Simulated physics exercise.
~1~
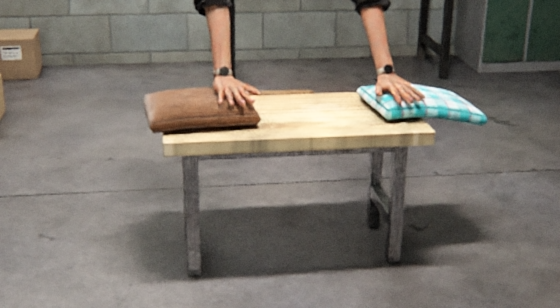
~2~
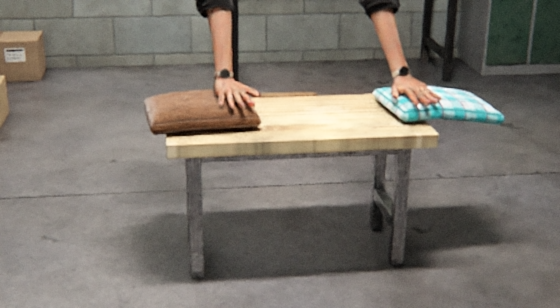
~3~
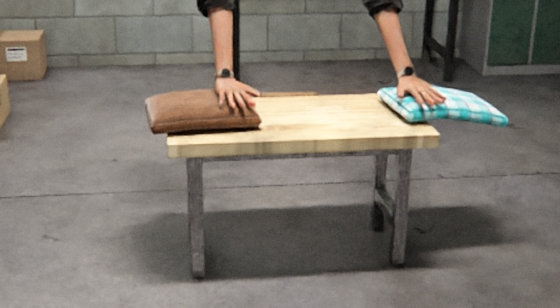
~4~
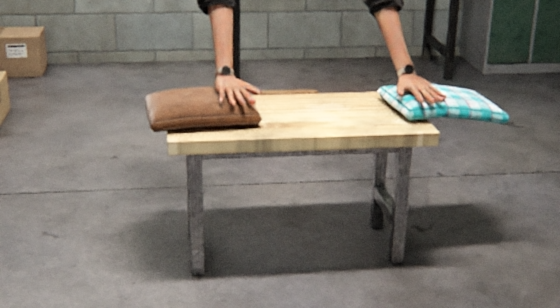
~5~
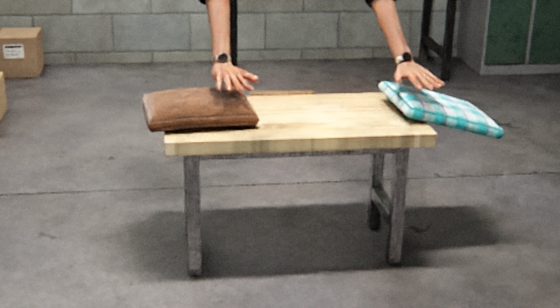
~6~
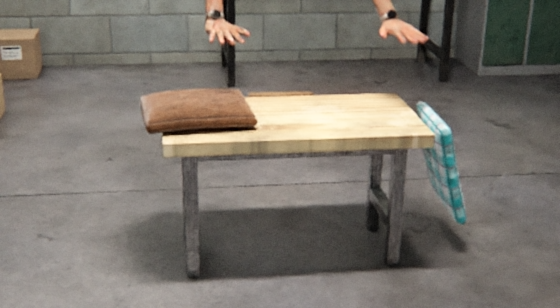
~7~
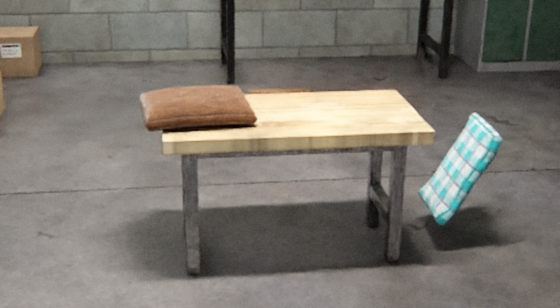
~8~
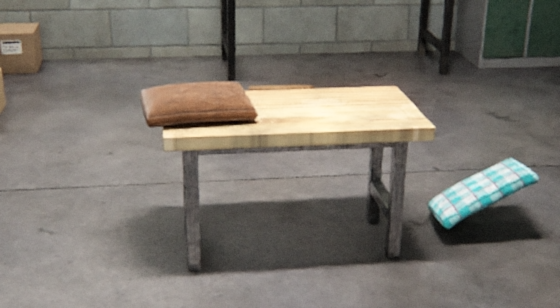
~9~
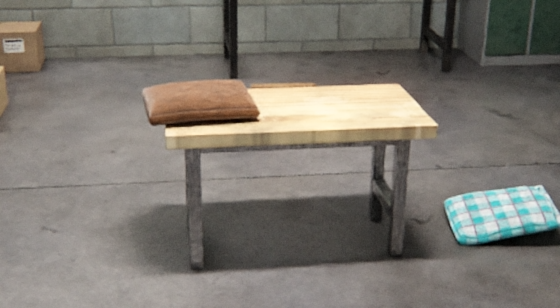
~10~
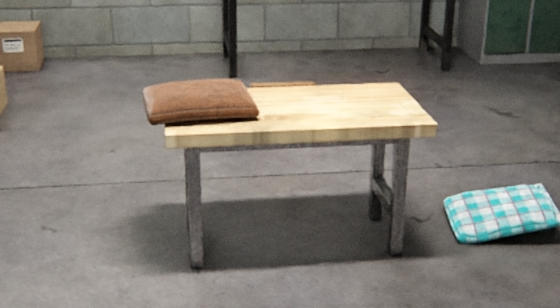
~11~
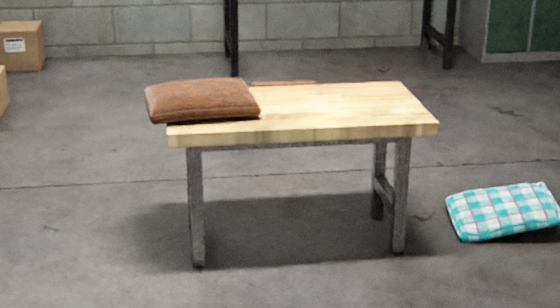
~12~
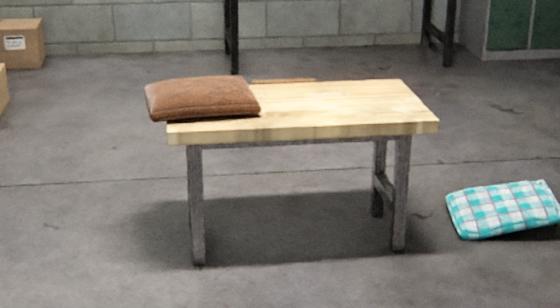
On a workshop bench, hands release two folded cloth bundles, the brown one staying put while the turquoise checked one tumbles to the floor.
